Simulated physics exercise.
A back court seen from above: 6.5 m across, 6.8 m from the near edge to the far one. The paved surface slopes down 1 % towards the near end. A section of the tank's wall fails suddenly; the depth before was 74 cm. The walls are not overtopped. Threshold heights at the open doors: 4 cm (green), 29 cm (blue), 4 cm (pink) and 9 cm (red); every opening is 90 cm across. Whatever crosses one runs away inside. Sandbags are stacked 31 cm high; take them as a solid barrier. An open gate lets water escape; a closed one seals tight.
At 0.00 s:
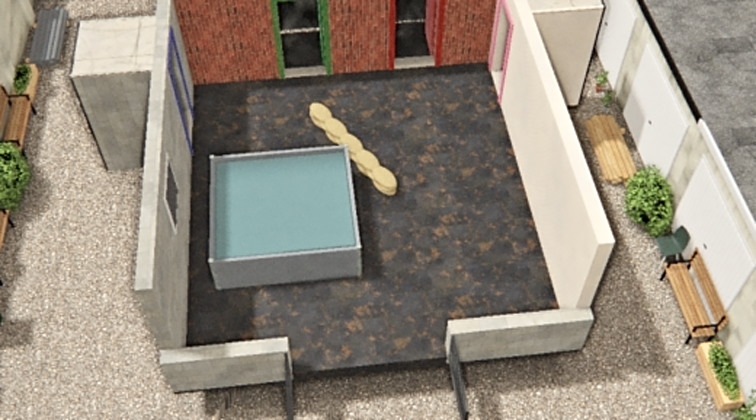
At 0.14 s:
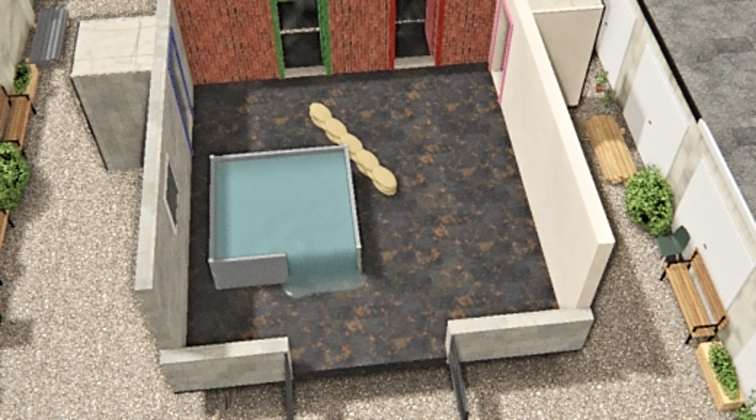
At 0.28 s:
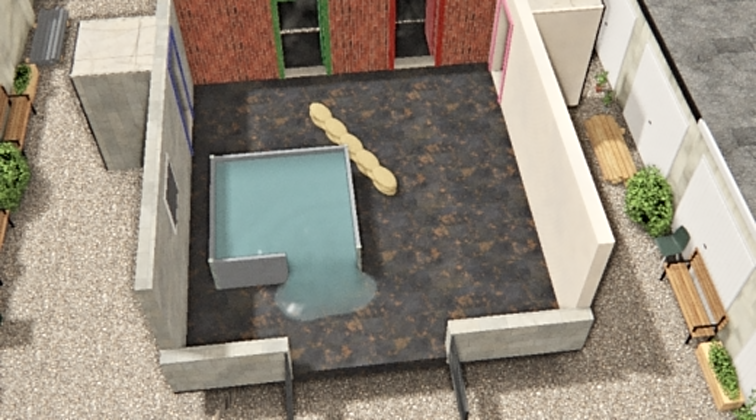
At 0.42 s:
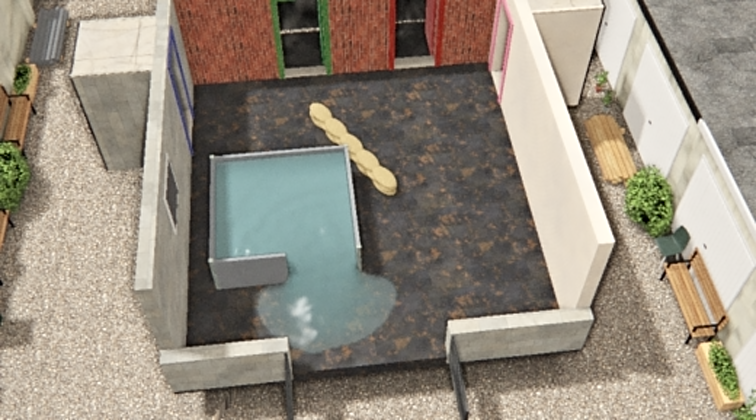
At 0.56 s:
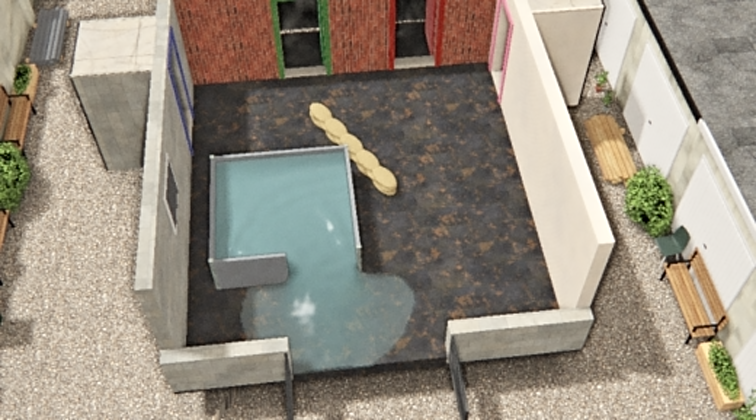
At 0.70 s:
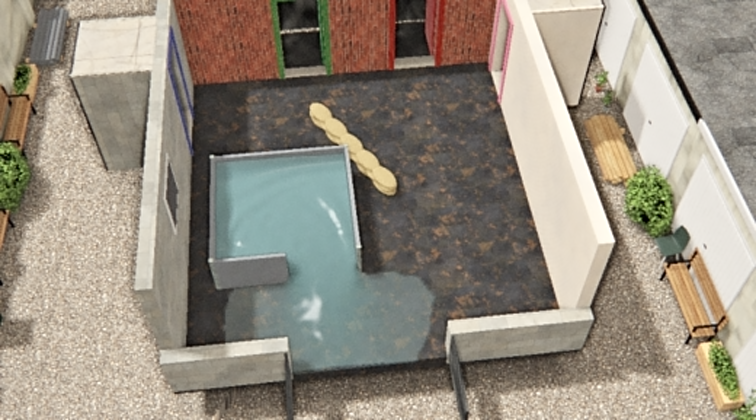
To begin with, a square grey tank of still, blue-green water stands in a walled court with dark paving, beside a row of sandbags. Part of its near wall disappears, and water pours through the gap, spreading across the paving in a widening sheet towards the near opening.
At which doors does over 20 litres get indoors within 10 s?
The water let in: At the green door it does not reach the limit; at the blue door it keeps below the limit; at the pink door it does not reach the limit; at the red door it does not reach the limit.
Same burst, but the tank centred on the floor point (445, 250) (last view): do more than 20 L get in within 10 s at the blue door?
Against that limit: Blue below.
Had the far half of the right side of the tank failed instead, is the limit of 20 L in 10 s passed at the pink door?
Then: Pink above.
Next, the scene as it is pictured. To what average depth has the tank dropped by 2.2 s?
About 43 cm.
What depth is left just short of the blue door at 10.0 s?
About 1.5 cm.
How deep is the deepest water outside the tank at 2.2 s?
About 35 cm.
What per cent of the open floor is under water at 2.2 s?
Near 20 per cent is wet.
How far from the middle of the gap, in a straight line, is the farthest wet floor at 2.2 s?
Some 4.2 m out.
After 1.4 s water covers 15 % of the floor and is deepest (44 cm) near (331, 282); green door not reached, blue door not reached, pink door not reached, red door not reached.
After 2.2 s water covers 20 % of the floor and is deepest (35 cm) near (331, 282); green door not reached, blue door not reached, pink door not reached, red door not reached.
After 3.5 s water covers 25 % of the floor and is deepest (25 cm) near (331, 282); green door not reached, blue door not reached, pink door not reached, red door not reached.
After 6.0 s water covers 45 % of the floor and is deepest (16 cm) near (321, 283); green door not reached, blue door 3 cm at the sill, 0 L in, pink door not reached, red door not reached.
After 10.0 s water covers 55 % of the floor and is deepest (9 cm) near (321, 283); green door 1 cm at the sill, 0 L in, blue door 1 cm at the sill, 0 L in, pink door not reached, red door not reached.
